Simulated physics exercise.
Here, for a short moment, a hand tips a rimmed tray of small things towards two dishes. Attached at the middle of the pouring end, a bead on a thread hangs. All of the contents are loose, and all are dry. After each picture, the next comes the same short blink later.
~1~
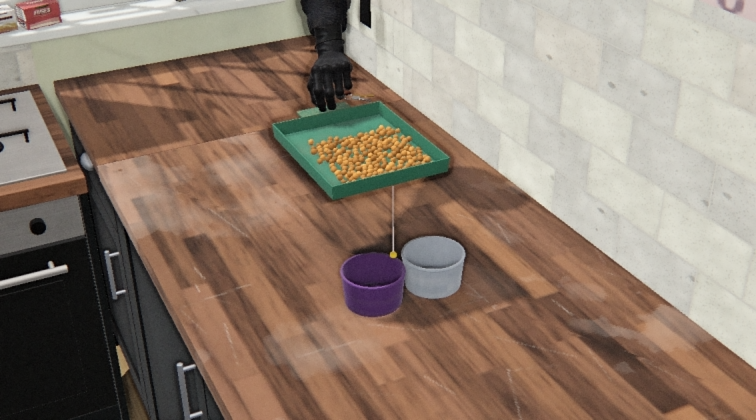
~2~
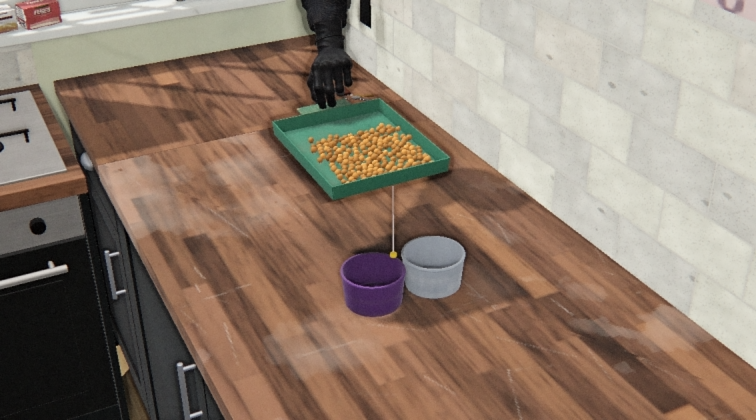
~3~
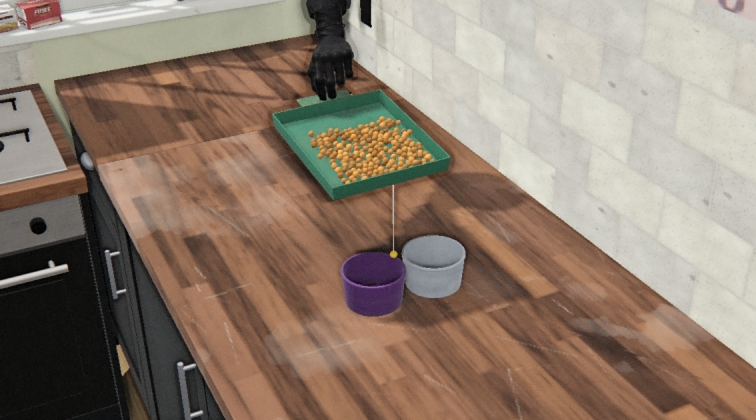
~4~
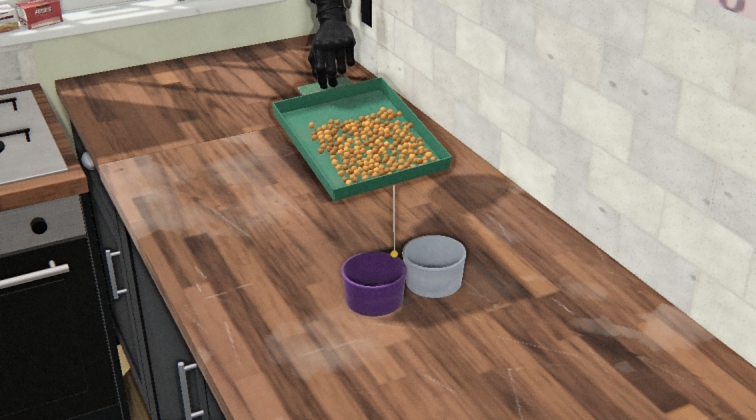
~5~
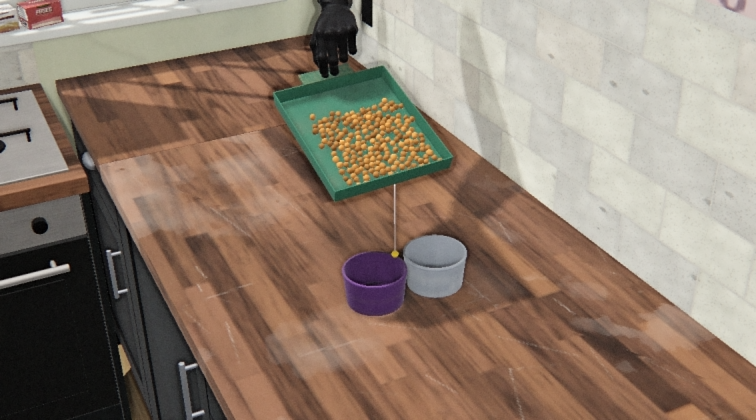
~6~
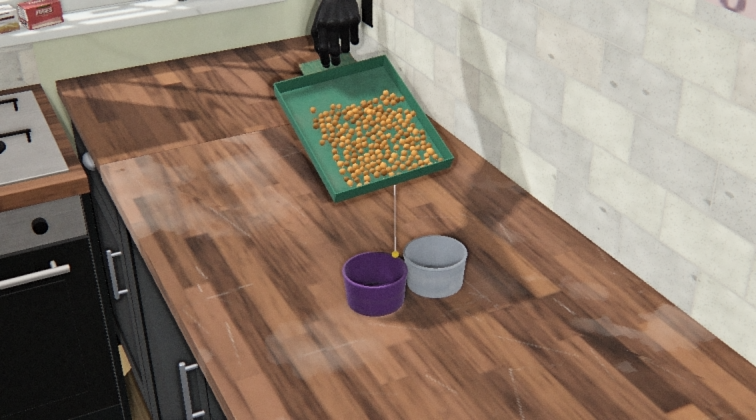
On a wooden kitchen counter, a black-gloved hand steadily raised the back of a green tray of roasted chickpeas, tilting it towards a purple dish and a grey one as its left front corner dipped slightly.
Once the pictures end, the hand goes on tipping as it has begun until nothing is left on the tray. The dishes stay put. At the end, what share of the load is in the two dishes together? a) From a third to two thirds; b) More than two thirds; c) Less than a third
c.
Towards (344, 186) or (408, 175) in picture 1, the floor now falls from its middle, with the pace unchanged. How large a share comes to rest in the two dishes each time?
First case around 20 per cent, second case 30 per cent.
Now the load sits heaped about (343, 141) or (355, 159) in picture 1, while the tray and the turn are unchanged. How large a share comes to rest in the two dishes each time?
It comes to about 10 per cent the first time and about 10 per cent the second.
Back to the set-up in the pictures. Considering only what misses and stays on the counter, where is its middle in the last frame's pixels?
Estimated middle: Around (410, 331).
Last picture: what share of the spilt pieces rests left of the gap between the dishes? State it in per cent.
40 per cent, about.
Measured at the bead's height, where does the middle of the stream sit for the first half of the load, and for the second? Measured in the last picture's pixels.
First close to (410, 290), next close to (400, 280).
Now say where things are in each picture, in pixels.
In the first frame, corners of the pouring end near (333, 186) and (448, 157), level; middle of the load near (371, 156), roasted chickpeas; left dish near (387, 298); right dish near (448, 280); bead on its thread near (393, 255).
In the second frame, corners of the pouring end near (333, 186) and (448, 157), level; middle of the load near (371, 155).
In the third frame, corners of the pouring end near (334, 187) and (449, 157), tipped barely, lowest at the left corner; middle of the load near (371, 151).
In the fourth frame, corners of the pouring end near (335, 188) and (450, 156), tipped a little, lowest at the left corner; middle of the load near (372, 146).
In the fifth frame, corners of the pouring end near (336, 190) and (451, 156), tipped clearly, lowest at the left corner; middle of the load near (373, 142).
In the sixth frame, corners of the pouring end near (336, 193) and (452, 157), tipped clearly, lowest at the left corner; middle of the load near (374, 138); left dish near (389, 298); right dish near (450, 279).
Shortly afterwards, tray tipped steeply; the whole lot on the tray.
Next, tray tipped past a quarter turn; the whole lot on the tray.
Some moments later, tray tipped past a quarter turn; a little in the left dish; all but a few outside both.
In the end, tray tipped past a quarter turn; a little in the left dish; only a few in the right dish; all but a few outside both.
